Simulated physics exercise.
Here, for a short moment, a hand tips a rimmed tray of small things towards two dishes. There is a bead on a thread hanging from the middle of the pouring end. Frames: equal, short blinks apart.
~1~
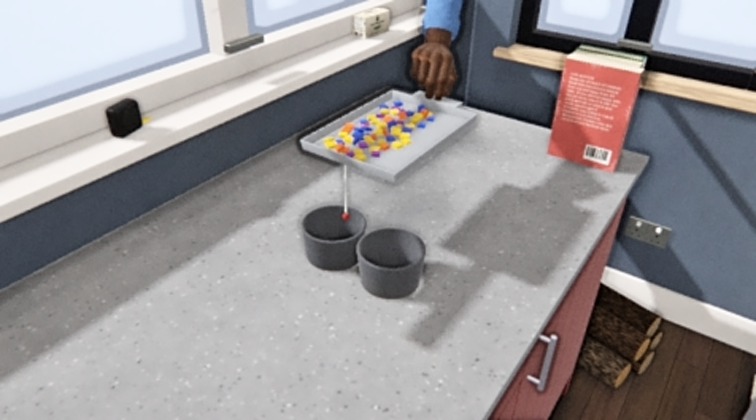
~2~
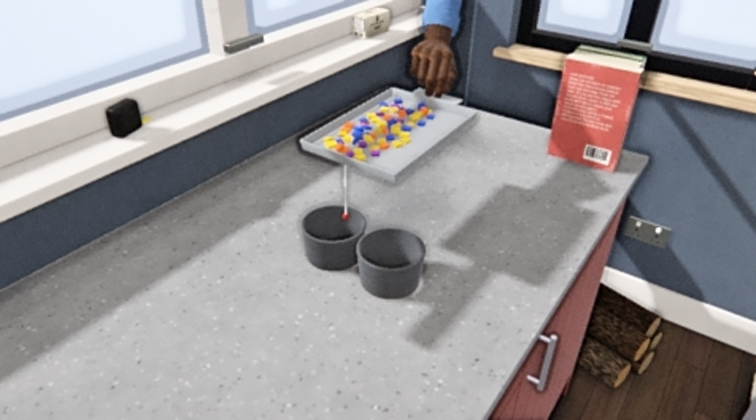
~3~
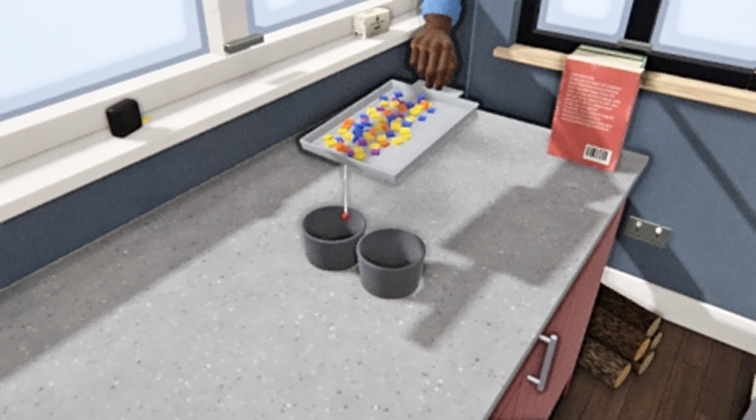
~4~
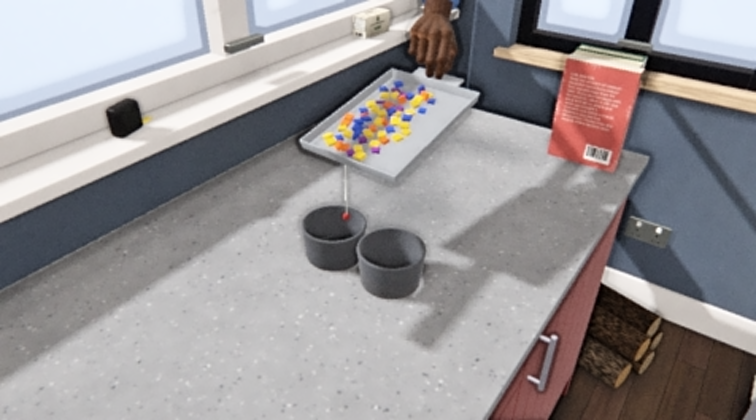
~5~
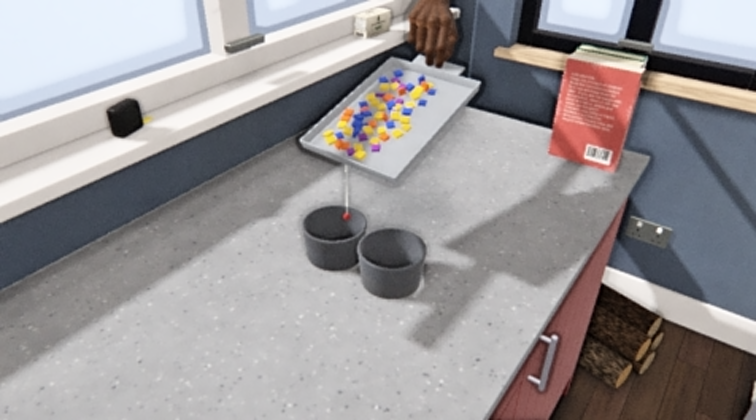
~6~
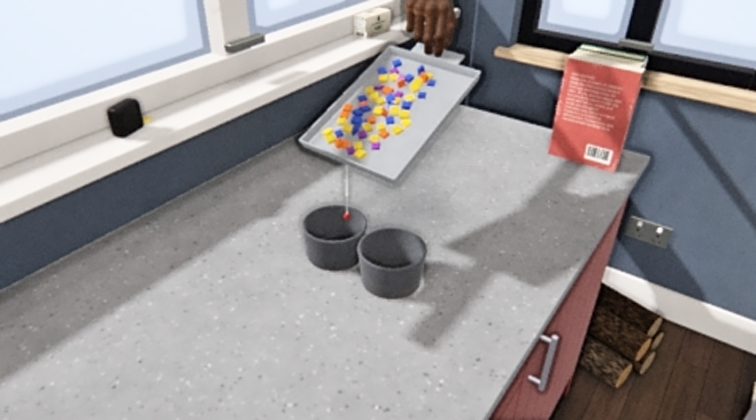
On a speckled grey counter, a hand raises one end of a tray of colourful pieces.
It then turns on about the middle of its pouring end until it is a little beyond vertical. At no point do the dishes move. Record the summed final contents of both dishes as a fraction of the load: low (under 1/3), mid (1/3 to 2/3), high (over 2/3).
Recorded: Mid.
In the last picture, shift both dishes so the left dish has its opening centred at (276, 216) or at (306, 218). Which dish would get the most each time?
Try 1: The right-hand one. Try 2: The right-hand one.
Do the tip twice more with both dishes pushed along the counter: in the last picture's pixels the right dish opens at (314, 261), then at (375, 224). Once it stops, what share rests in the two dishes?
Close to 20 in a hundred, then close to 10 in a hundred.
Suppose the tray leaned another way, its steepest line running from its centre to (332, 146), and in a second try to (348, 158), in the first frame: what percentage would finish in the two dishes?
I'd put it at some 40 % and then some 50 %.
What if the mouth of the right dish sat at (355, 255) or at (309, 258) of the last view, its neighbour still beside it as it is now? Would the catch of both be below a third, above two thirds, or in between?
Position 1 - beyond two thirds; position 2 - below one third.
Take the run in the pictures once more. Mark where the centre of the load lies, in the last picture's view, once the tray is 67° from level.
In the last view the centre sits at roughly (354, 147).
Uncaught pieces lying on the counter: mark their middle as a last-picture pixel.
At about (315, 295).
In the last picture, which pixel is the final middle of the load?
I'd place the middle at about (341, 268).
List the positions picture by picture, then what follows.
The first frame shows corners of the pouring end near (303, 140) and (394, 172), level; middle of the load near (380, 132), mosaic tiles; left dish near (314, 251); right dish near (372, 278); bead on its thread near (346, 216).
The second frame shows corners of the pouring end near (303, 140) and (394, 173), level; middle of the load near (380, 130).
The third frame shows corners of the pouring end near (303, 140) and (394, 174), tipped barely, lowest at the right corner; middle of the load near (380, 127).
The fourth frame shows corners of the pouring end near (302, 140) and (394, 175), tipped a little, lowest at the right corner; middle of the load near (380, 122).
The fifth frame shows corners of the pouring end near (302, 140) and (394, 176), tipped clearly, lowest at the right corner; middle of the load near (380, 116).
The sixth frame shows corners of the pouring end near (302, 140) and (394, 177), tipped clearly, lowest at the right corner; middle of the load near (379, 111); left dish near (315, 251); right dish near (373, 278).
Shortly afterwards, tray tipped steeply; all but a few on the tray; only a few in the air.
Next, tray tipped past a quarter turn; a little on the tray; near a quarter in the right dish; a little in the left dish; near a third outside both; near a quarter in the air.
Some moments later, tray tipped past a quarter turn; near a quarter in the right dish; near a quarter in the left dish; near half outside both.
In the end, tray tipped past a quarter turn; near a quarter in the right dish; near a quarter in the left dish; near half outside both.
